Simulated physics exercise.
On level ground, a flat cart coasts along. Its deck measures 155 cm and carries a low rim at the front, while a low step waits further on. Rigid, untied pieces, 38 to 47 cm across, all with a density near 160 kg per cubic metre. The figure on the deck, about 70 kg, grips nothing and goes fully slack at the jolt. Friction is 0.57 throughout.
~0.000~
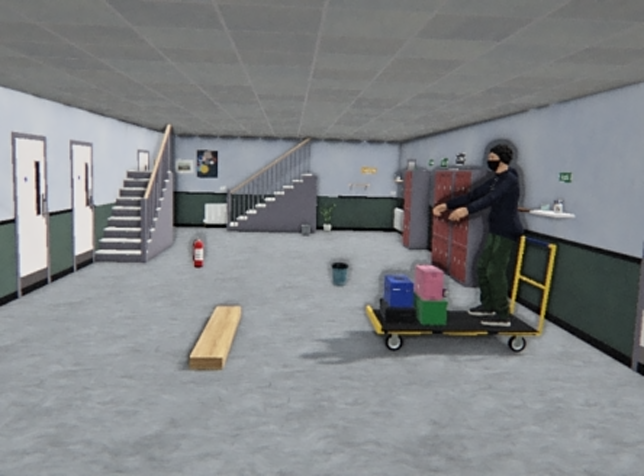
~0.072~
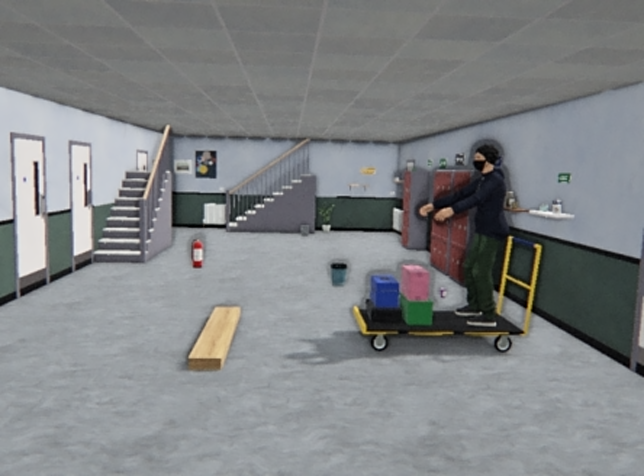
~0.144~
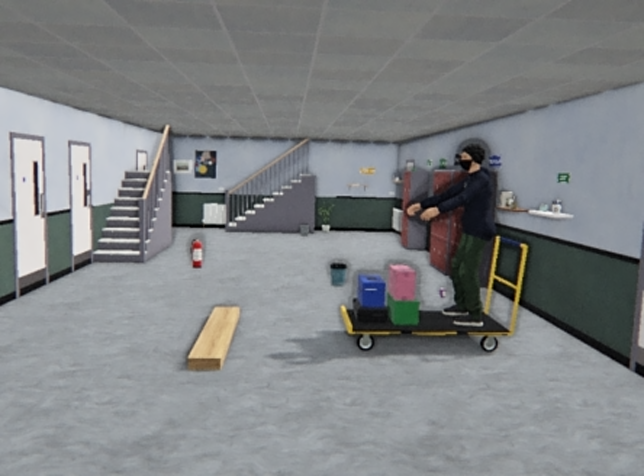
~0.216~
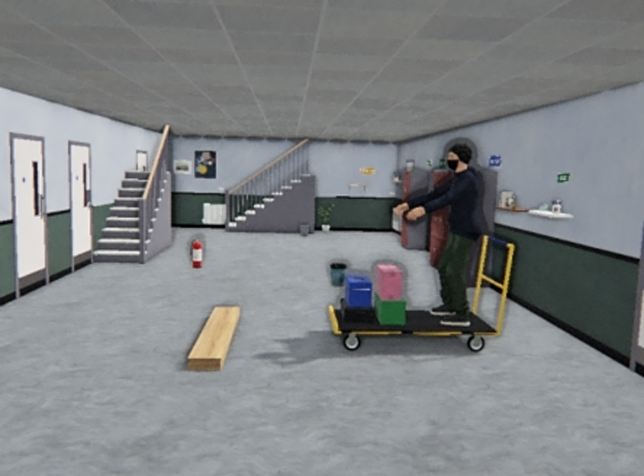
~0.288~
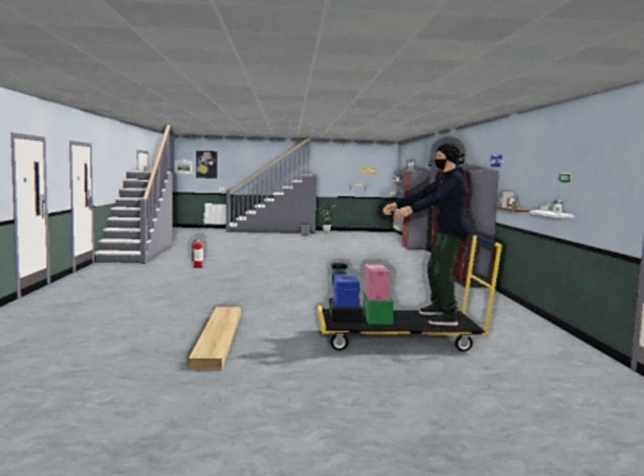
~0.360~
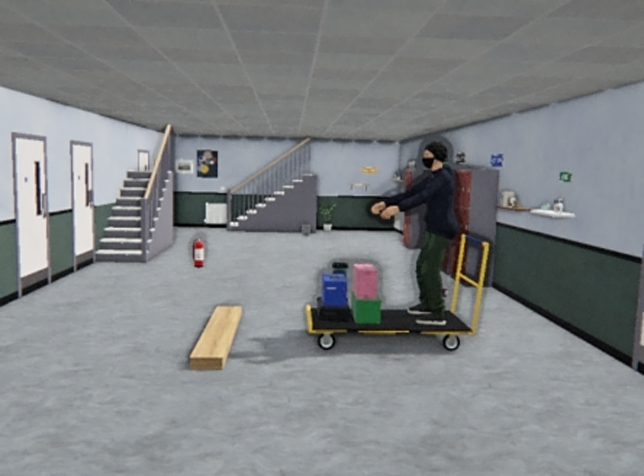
A masked figure in dark clothes rode a flat cart steadily leftward across a wide room, standing with both arms stretched forward behind blue, pink and green boxes, as the cart neared a wooden plank.
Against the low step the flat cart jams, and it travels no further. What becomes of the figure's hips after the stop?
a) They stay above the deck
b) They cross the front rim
a, they stay above the deck.
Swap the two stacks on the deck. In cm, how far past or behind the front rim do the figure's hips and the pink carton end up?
Hips 60 behind, pink 40 past.
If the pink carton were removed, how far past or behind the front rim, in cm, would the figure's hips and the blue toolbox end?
Then hips 50 behind, blue 70 past.
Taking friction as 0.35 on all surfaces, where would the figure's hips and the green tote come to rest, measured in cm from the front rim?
Hips 60 behind, green 50 behind.
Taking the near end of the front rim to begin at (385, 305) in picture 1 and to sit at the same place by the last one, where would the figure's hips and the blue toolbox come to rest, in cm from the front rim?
The hips would end 10 cm behind the front rim, and the blue item 80 cm past it.
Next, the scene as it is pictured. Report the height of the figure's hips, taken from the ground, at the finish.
The hips come to rest around 65 centimetres up.
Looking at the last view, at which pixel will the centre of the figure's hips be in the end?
Roughly at (281, 279).
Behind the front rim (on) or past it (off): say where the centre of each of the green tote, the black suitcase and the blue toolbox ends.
By the last picture you'd see green retained, black retained and blue shed.
Impact comes at 0.82 s.
After 1.37 s the figure's hips are 63 cm behind the rim, near (288, 272) in the last picture's view.
After 1.82 s the figure's hips are 53 cm behind the rim, near (278, 280) in the last picture's view.
Final state at 2.5 s, past the rim, pink carton and blue toolbox; behind it, green tote, black suitcase and the figure's hips.
